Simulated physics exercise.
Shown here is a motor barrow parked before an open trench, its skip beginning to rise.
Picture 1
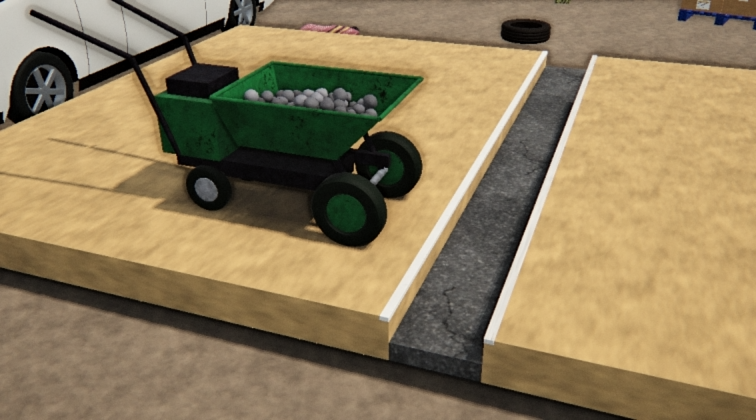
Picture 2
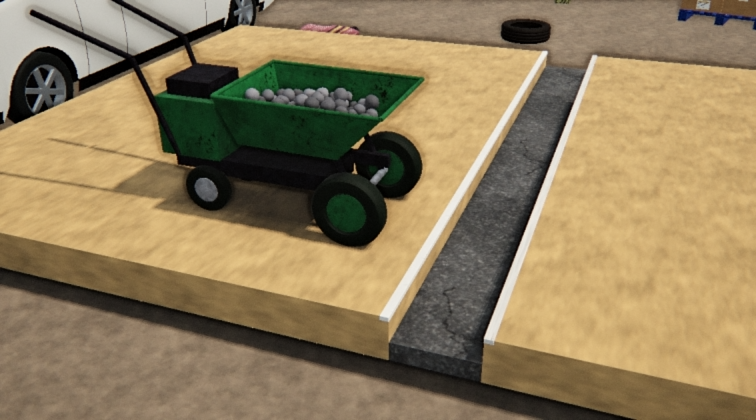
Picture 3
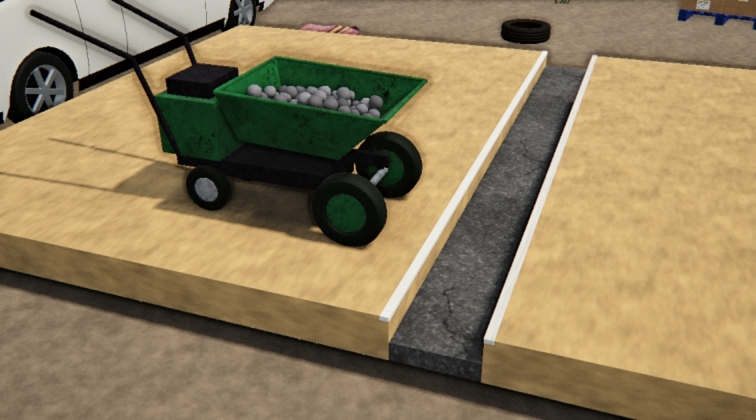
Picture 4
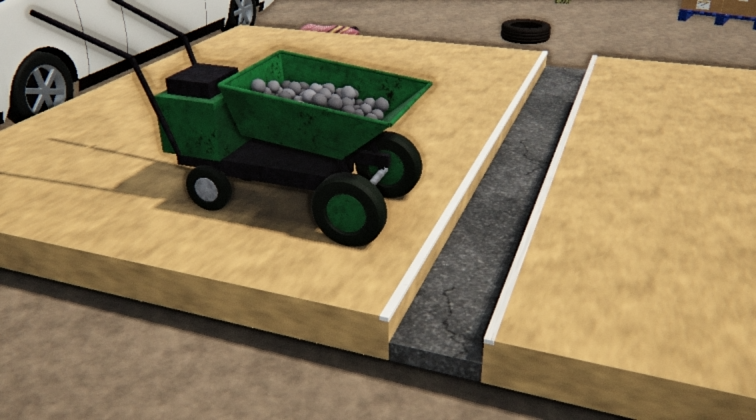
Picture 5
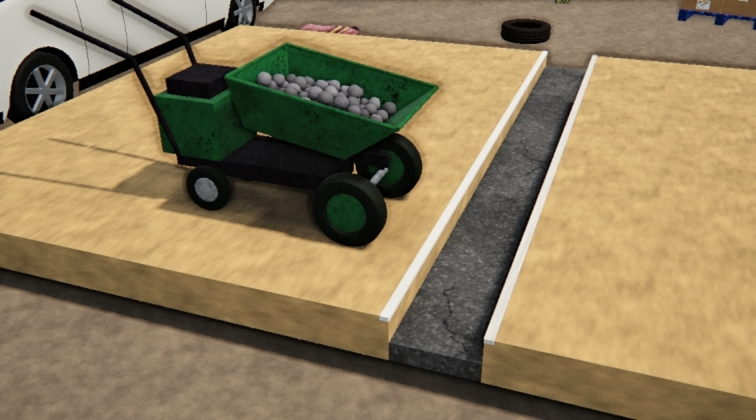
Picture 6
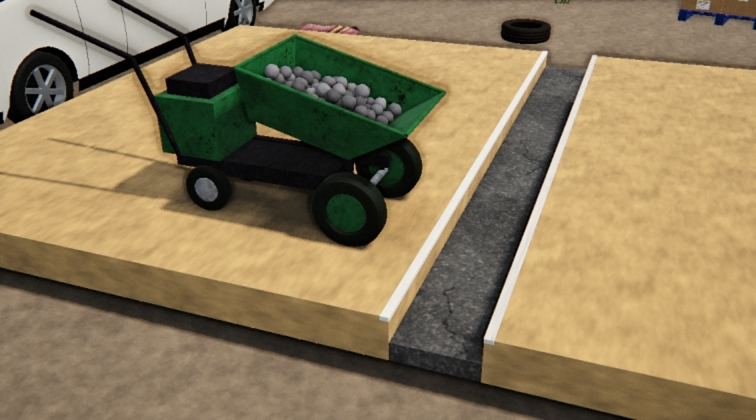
A green motor barrow's skip full of grey cobbles slowly tilts forward beside a trench.
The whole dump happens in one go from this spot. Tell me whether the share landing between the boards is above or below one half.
That share is above one half.
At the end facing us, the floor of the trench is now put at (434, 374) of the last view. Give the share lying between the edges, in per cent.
Something close to 100 per cent.
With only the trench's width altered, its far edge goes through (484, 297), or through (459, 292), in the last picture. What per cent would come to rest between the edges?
First one: 70 per cent; second one: 20 per cent.
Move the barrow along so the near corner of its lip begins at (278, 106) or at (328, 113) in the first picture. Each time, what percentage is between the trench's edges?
The shares come out close to 40 and 90 per cent, in that order.
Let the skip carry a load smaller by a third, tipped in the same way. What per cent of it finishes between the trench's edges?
It would be around 100 per cent of the load.
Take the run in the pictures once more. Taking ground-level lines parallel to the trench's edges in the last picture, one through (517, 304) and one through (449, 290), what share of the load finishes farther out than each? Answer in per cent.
Around 10 per cent for the first, and 70 per cent for the second.
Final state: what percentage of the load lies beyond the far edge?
My estimate is close to 10 in a hundred.
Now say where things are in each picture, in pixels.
The first frame shows lip of the skip (379, 119), level; top of the load (311, 106), round cobbles; first edge of the trench (406, 281); far edge (504, 301), the trench over half as wide as the skip, and shallow for its width.
The second frame shows lip of the skip (381, 120), level; top of the load (312, 106).
The third frame shows lip of the skip (384, 122), tipped barely; top of the load (295, 106).
The fourth frame shows lip of the skip (390, 125), tipped a little; top of the load (298, 102).
The fifth frame shows lip of the skip (397, 130), tipped a little; top of the load (304, 98).
The sixth frame shows lip of the skip (406, 136), tipped clearly; top of the load (301, 84); first edge of the trench (406, 281); far edge (504, 301).
Just after the last frame, skip tipped steeply; every one in the skip.
A moment on, skip tipped right over; roughly half in the skip; roughly a third in or heaped over the trench; just a few falling.
Further on, skip tipped right over; almost all in or heaped over the trench; about a tenth beyond it.
When it is over, skip tipped right over; the larger part in or heaped over the trench; about a tenth beyond it.
